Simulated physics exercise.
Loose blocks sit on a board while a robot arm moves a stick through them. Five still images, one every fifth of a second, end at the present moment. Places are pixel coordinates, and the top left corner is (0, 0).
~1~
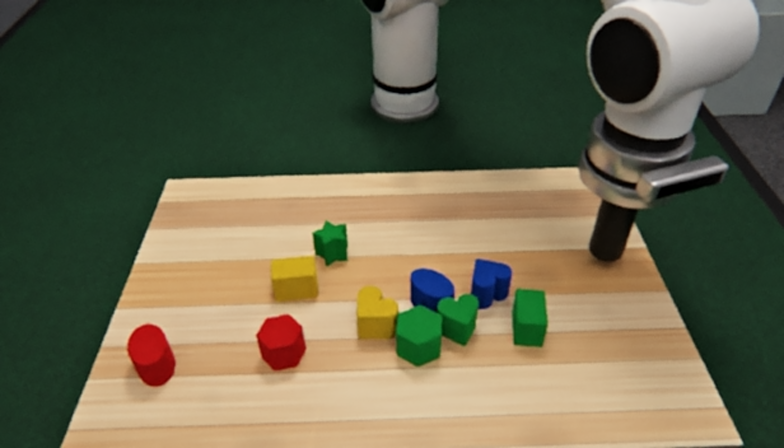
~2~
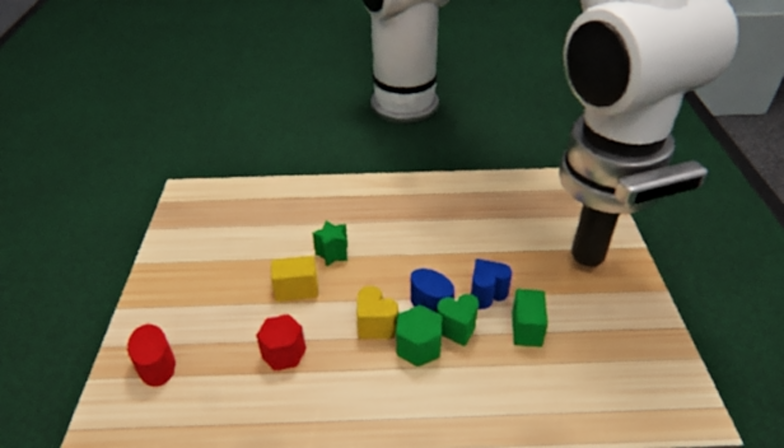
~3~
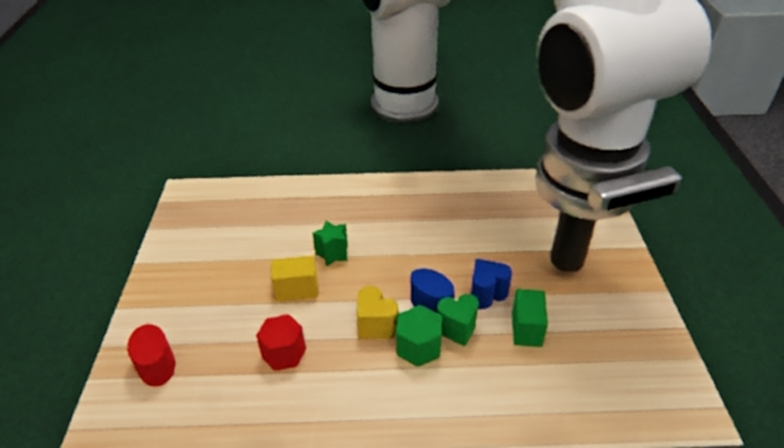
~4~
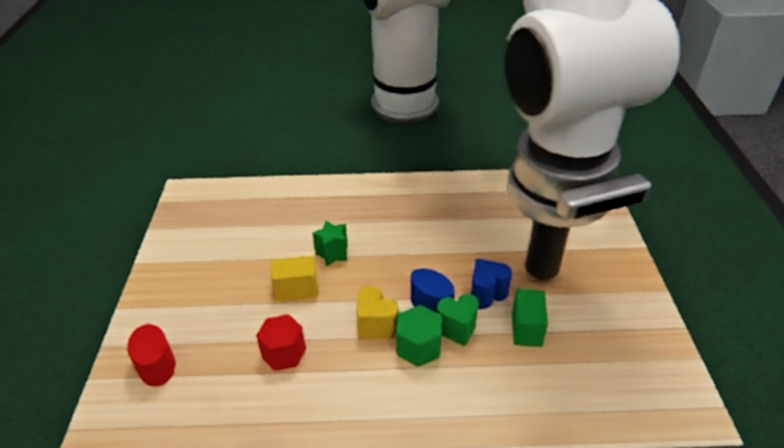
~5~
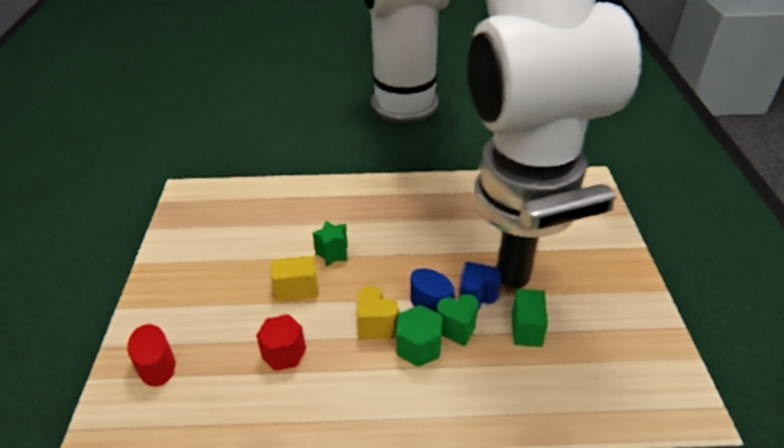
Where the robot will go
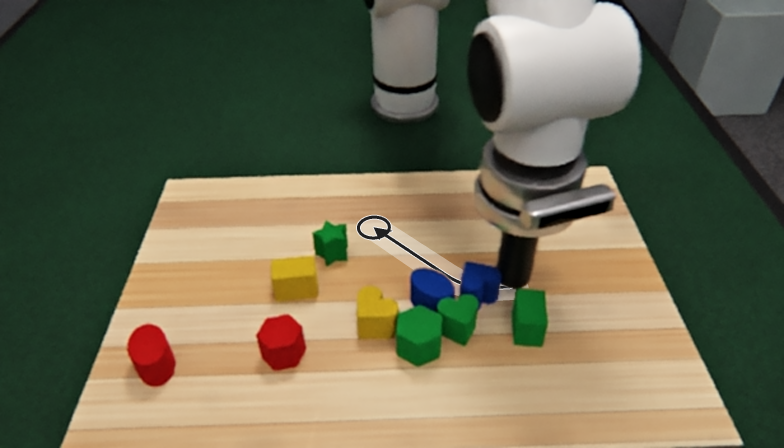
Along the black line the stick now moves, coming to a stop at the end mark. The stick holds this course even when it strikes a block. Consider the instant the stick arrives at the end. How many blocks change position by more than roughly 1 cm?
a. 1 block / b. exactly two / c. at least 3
Letter b.
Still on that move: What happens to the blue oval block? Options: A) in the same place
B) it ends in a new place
Letter B.
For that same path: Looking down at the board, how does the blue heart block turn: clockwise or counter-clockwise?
It ends up turned anticlockwise.
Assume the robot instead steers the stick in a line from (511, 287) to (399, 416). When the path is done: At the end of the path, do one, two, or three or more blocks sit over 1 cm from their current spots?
The way I see it, the answer is three or more.
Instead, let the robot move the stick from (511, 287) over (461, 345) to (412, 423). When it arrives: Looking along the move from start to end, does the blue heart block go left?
No, that is not what happens.
The drawn path runs from (511, 287) over (455, 280) and (412, 253) to (374, 227).
On the path given first. One third of the way, stick (455, 271); blue oval block (402, 289), turned 30° clockwise; green heart block (460, 310); blue heart block (436, 283), turned 45° anticlockwise.
Two thirds of the way, stick (412, 243); blue oval block (402, 289), turned 30° clockwise; green heart block (460, 310); blue heart block (436, 283), turned 45° anticlockwise.
At the end, stick (373, 218); blue oval block (402, 289), turned 30° clockwise; green heart block (460, 310); blue heart block (436, 283), turned 45° anticlockwise; green rectangle not moved.
